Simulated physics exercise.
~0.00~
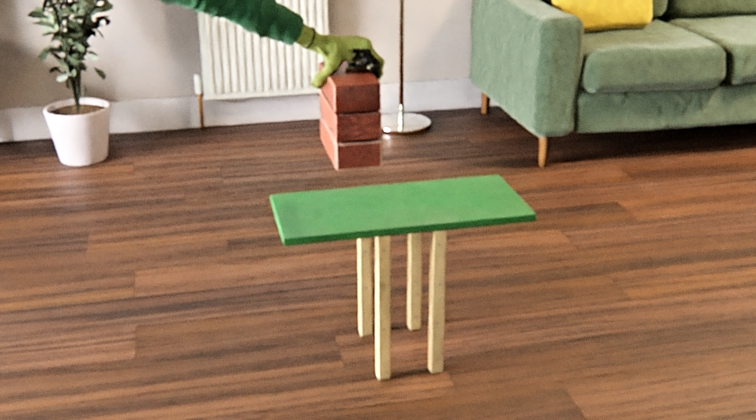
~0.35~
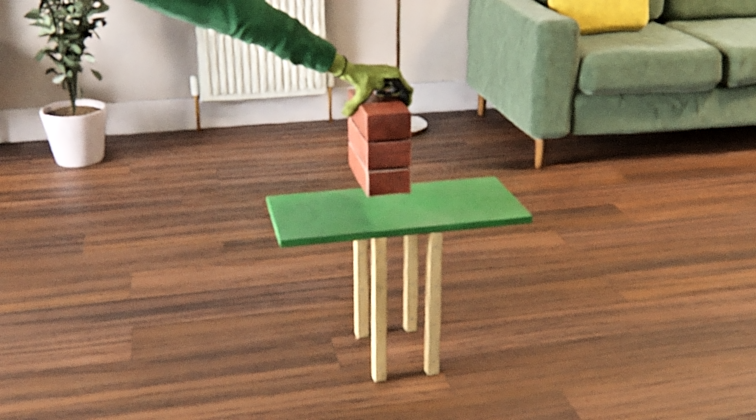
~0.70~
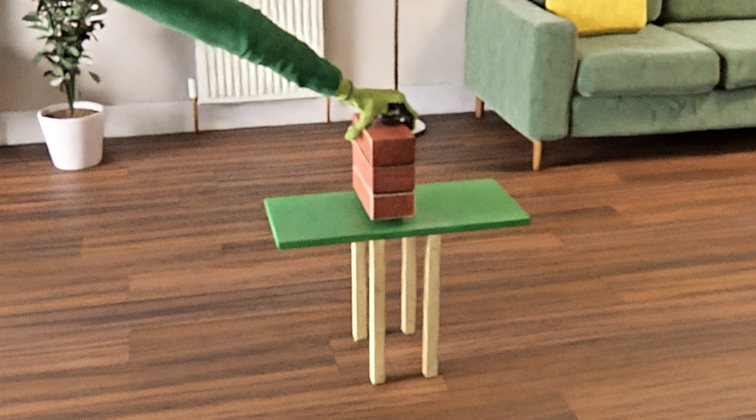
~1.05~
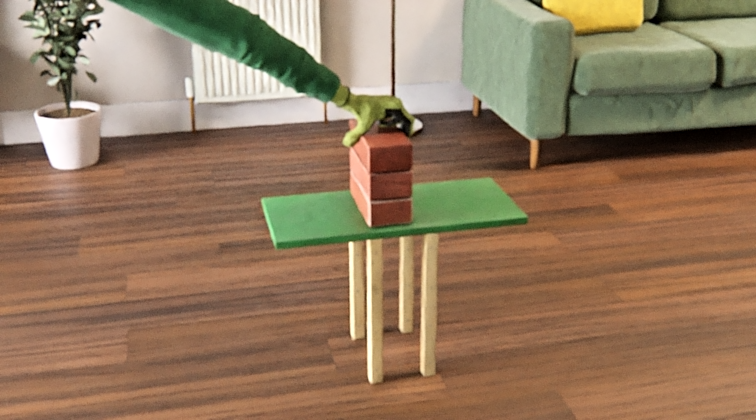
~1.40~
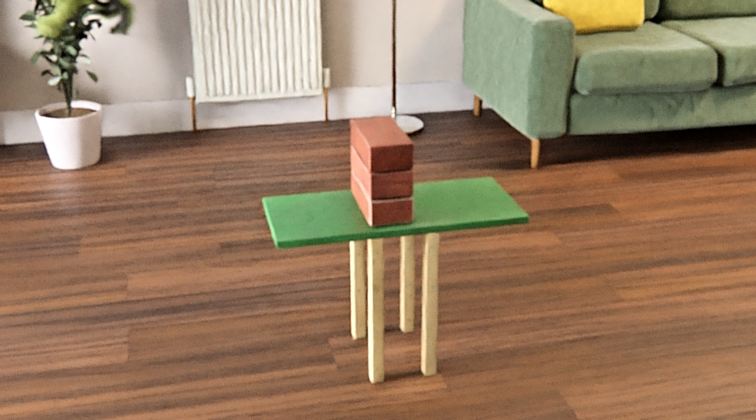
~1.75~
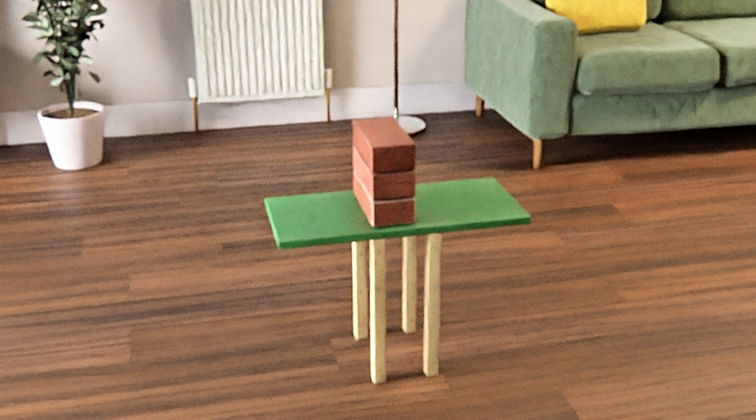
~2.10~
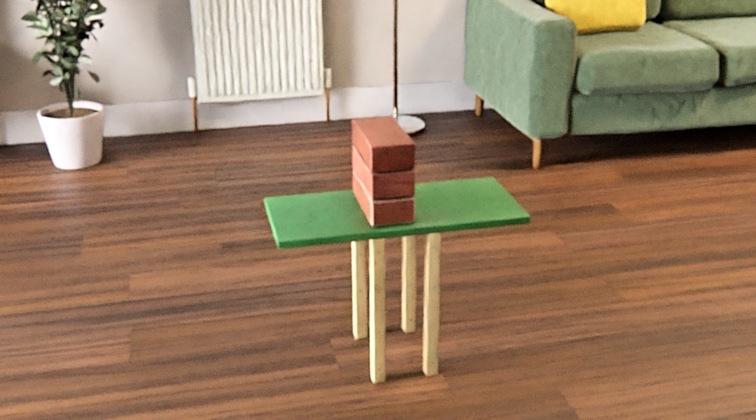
A gloved hand lowers three stacked bricks onto a green trestle, which stays standing.
